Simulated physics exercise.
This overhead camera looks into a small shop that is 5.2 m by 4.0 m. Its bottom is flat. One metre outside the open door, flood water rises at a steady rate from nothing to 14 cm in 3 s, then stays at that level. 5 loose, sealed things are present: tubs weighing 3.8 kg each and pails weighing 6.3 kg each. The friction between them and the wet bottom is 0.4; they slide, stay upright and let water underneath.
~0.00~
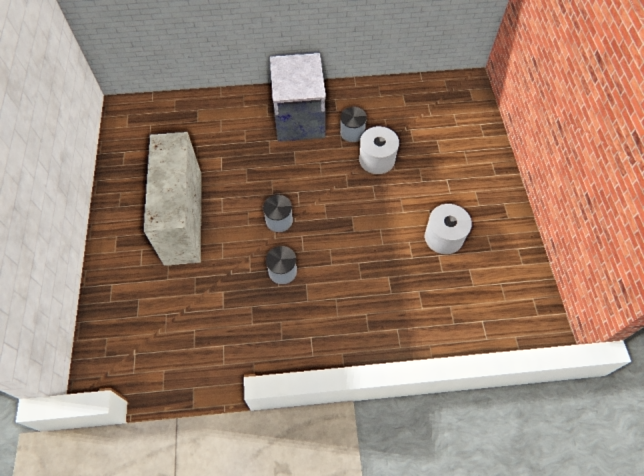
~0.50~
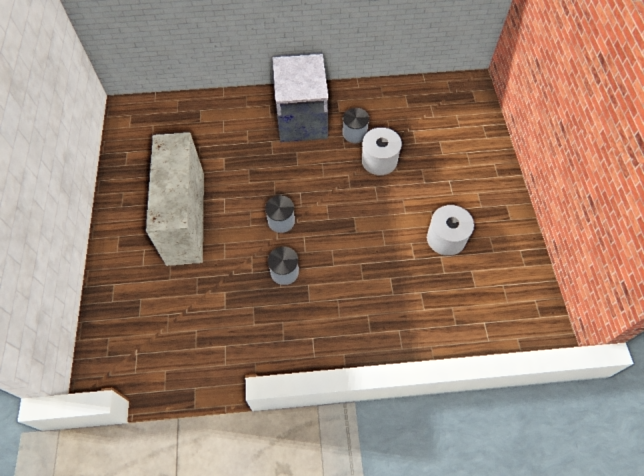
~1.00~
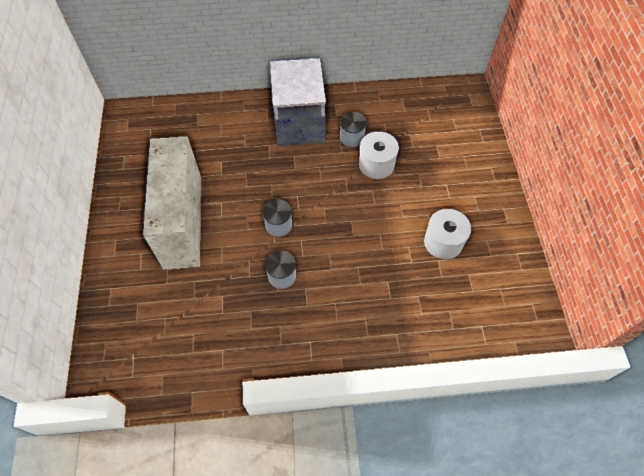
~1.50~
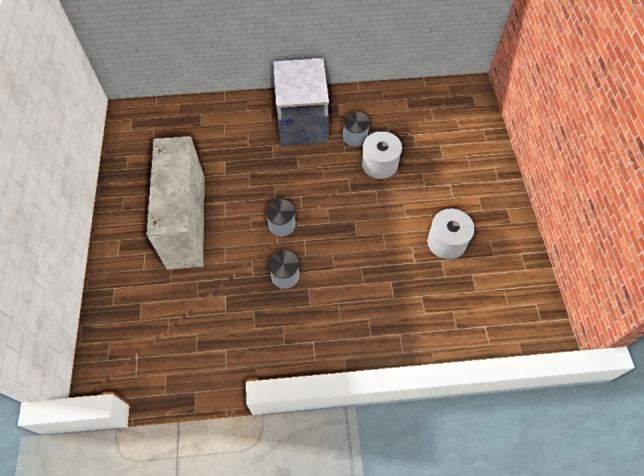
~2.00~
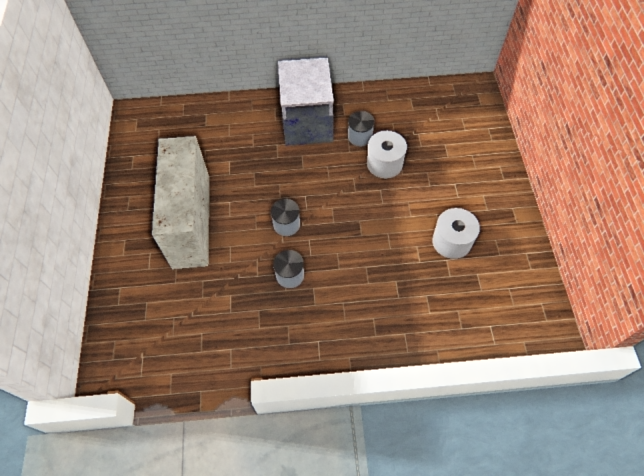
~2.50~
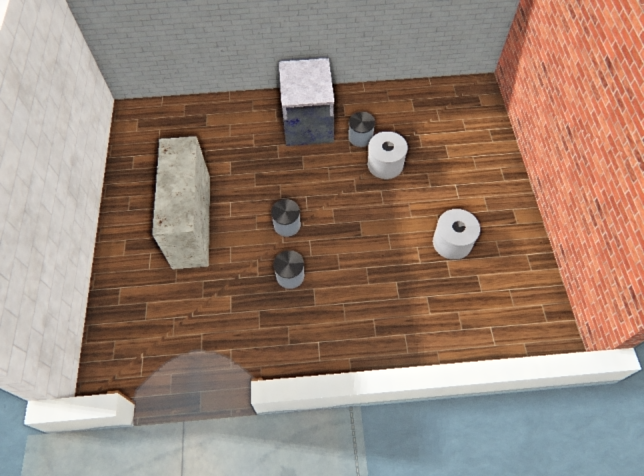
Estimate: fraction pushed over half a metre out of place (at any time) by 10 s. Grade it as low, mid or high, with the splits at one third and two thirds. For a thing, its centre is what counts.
Grade: Low, under a third.
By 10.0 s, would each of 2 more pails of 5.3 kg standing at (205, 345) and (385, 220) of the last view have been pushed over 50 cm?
First one exceeds it, second one stays within it.
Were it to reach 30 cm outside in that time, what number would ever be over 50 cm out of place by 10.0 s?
Count under that change: 5.
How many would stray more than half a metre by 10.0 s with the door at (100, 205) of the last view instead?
You'd get 0 in that case.
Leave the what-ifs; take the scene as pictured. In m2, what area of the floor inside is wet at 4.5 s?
About 5.0 m2 is covered.
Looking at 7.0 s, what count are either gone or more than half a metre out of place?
The count is 0.
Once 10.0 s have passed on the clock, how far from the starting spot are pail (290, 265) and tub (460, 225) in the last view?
They've ended up 0 cm and 0 cm away, in that order.
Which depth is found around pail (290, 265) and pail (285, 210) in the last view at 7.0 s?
Around 4 cm and 3 cm.
After 3.5 s 0 of 5 are over 50 cm from their spots; 0 afloat.
After 4.5 s 0 of 5 are over 50 cm from their spots; 0 afloat.
After 7.0 s 0 of 5 are over 50 cm from their spots; 0 afloat.
After 10.0 s 0 of 5 are over 50 cm from their spots, and 0 have been at some point; 0 afloat.
